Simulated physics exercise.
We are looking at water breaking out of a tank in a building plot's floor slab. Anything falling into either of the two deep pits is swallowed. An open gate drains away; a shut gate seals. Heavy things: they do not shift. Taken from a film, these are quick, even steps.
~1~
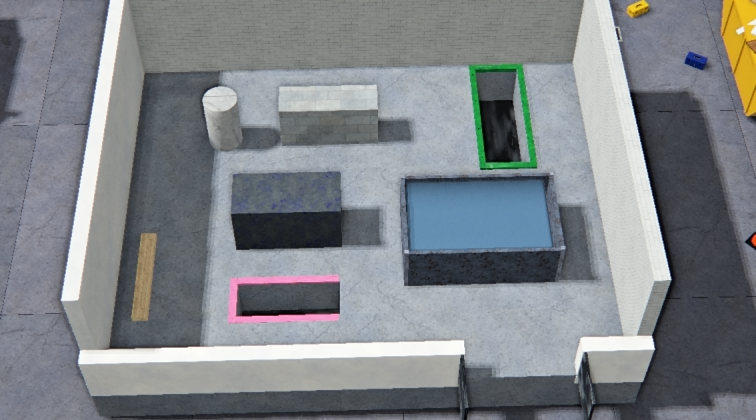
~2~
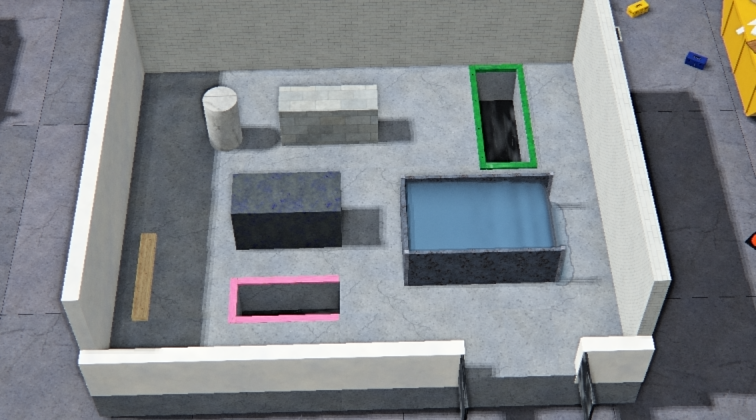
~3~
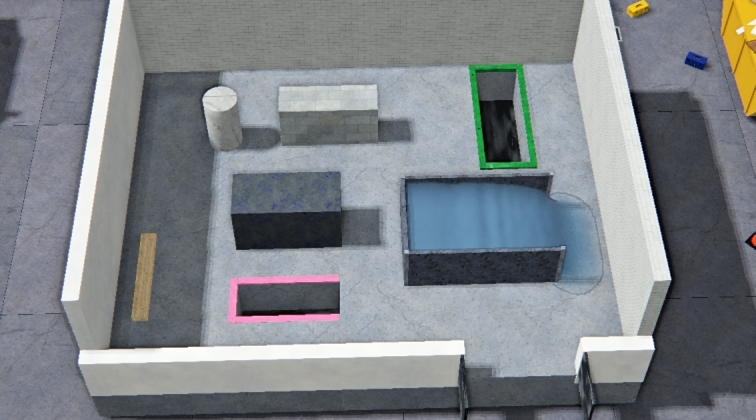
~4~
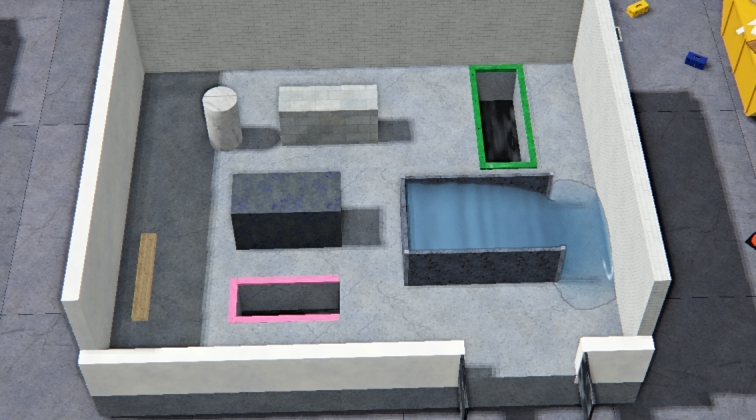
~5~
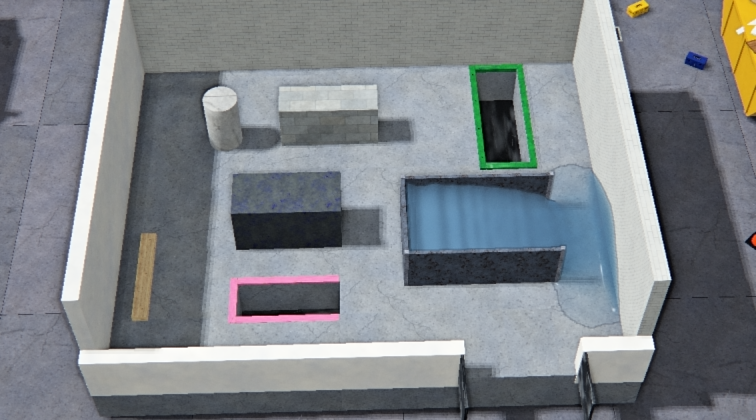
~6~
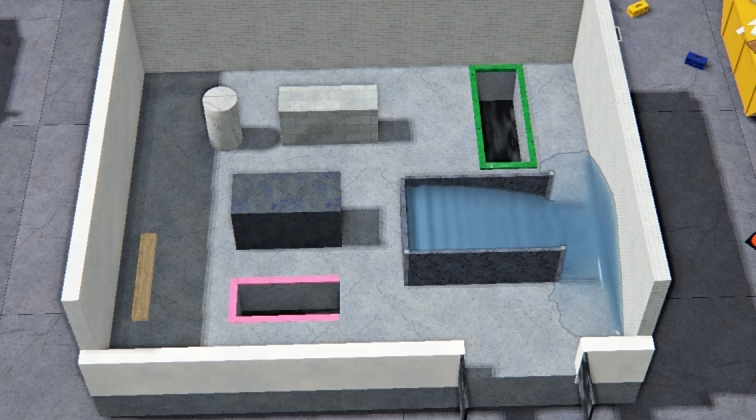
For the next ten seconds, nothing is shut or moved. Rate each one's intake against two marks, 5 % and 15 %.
Ratings: Gate - above the 15 % mark; green pit - above the 15 % mark; pink pit - between the two marks.
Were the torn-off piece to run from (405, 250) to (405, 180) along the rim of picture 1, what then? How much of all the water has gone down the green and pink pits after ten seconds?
Green: 2 percent; pink: 50 percent.
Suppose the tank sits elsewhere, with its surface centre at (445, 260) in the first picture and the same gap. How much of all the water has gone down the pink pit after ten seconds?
The pink pit gets 2 per cent.
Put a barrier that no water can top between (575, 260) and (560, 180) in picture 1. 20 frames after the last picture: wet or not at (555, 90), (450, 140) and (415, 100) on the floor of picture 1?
Going spot by spot: Drenched, then high and dry, then high and dry.
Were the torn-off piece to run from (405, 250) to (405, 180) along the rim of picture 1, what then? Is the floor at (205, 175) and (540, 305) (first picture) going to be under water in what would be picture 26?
Result, in sequence: Inundated; untouched by the flood.
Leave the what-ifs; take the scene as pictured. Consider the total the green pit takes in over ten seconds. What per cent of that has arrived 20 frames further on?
I'd say some 40 per cent.
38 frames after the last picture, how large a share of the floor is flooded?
Roughly 40 per cent.
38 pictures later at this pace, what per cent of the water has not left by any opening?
About 56 %.
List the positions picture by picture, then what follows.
The first frame shows still water in the tank at (481, 215).
In the second frame, the front is at a hidden place, out from the gap at (551, 234).
In the third frame, water pours out at (551, 235) and has run to (574, 200).
In the fourth frame, water pours out at (550, 236) and has run to (596, 192).
In the fifth frame, the front is at (592, 171), out from the gap at (550, 236).
In the sixth frame, water pours out at (550, 236) and has run to (589, 153).
A moment on, water covers 15 % of the floor; the gate 0 %, the green pit 0 %, the pink pit 0 %.
Next, water covers 20 % of the floor; the gate 2 %, the green pit 4 %, the pink pit 0 %.
Then, water covers 35 % of the floor; the gate 9 %, the green pit 13 %, the pink pit 0 %.
Later, water covers 40 % of the floor; the gate 15 %, the green pit 24 %, the pink pit 5 %.
In the end, water covers 50 % of the floor; the gate 19 %, the green pit 30 %, the pink pit 8 %.
